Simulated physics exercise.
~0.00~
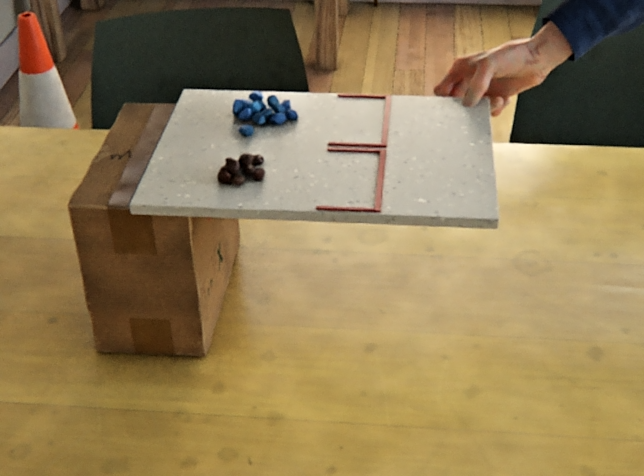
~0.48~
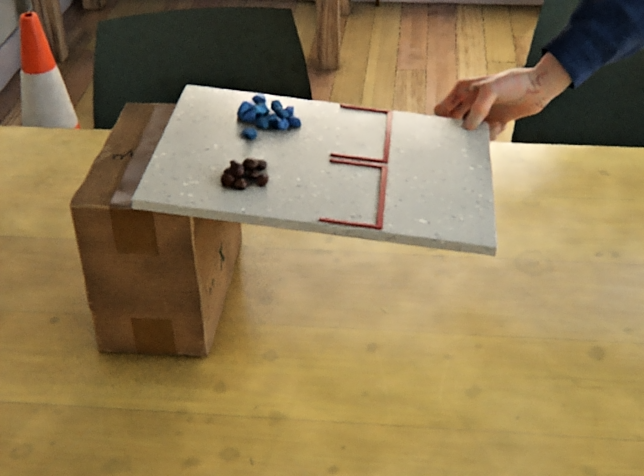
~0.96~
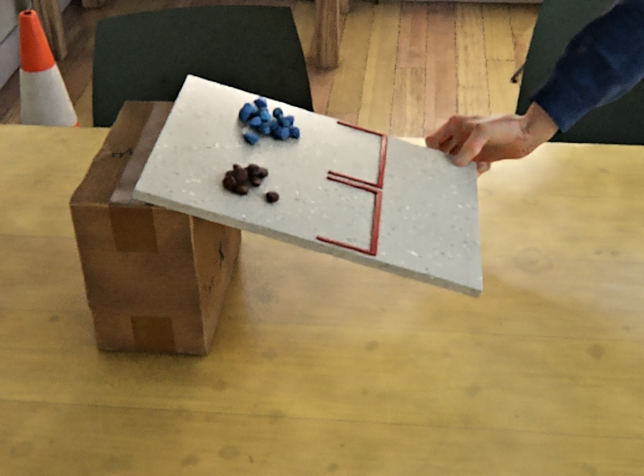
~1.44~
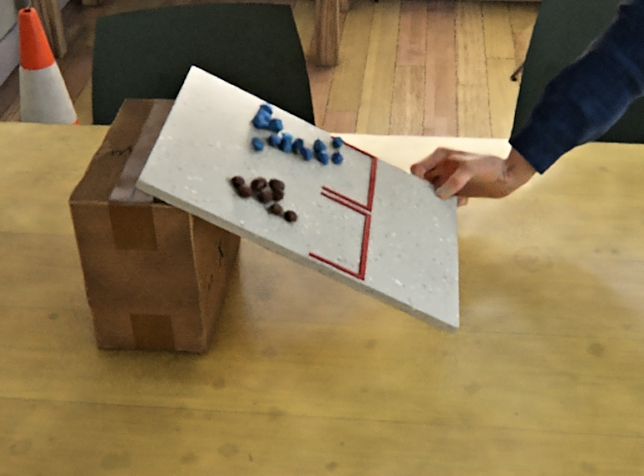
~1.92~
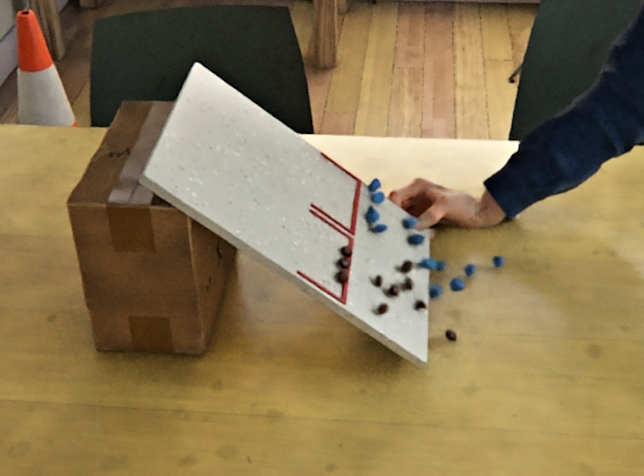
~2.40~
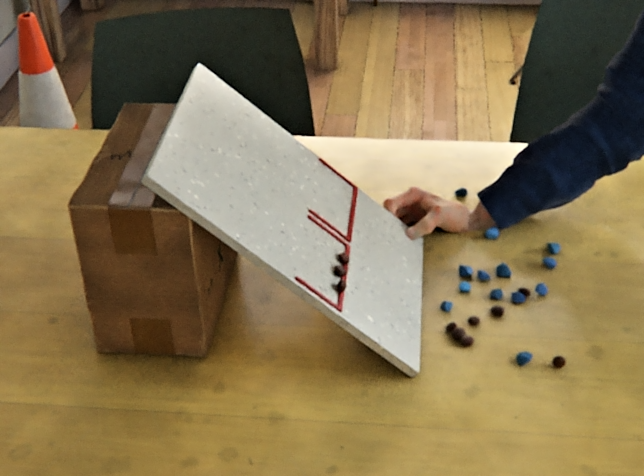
On a wooden table, a pale speckled board rests with its left end on a cardboard box while a hand holds up the right end. A cluster of blue pieces sits toward the back and a dark brown cluster toward the front, with red bars farther along the board. The hand lowers its end, and both clusters begin to spread and slide down toward the bars. As the slope steepens, the pieces tumble past the bars and off the board. At the end, the blue pieces and most brown ones lie scattered on the table, while a few brown ones stay caught at the front bar.
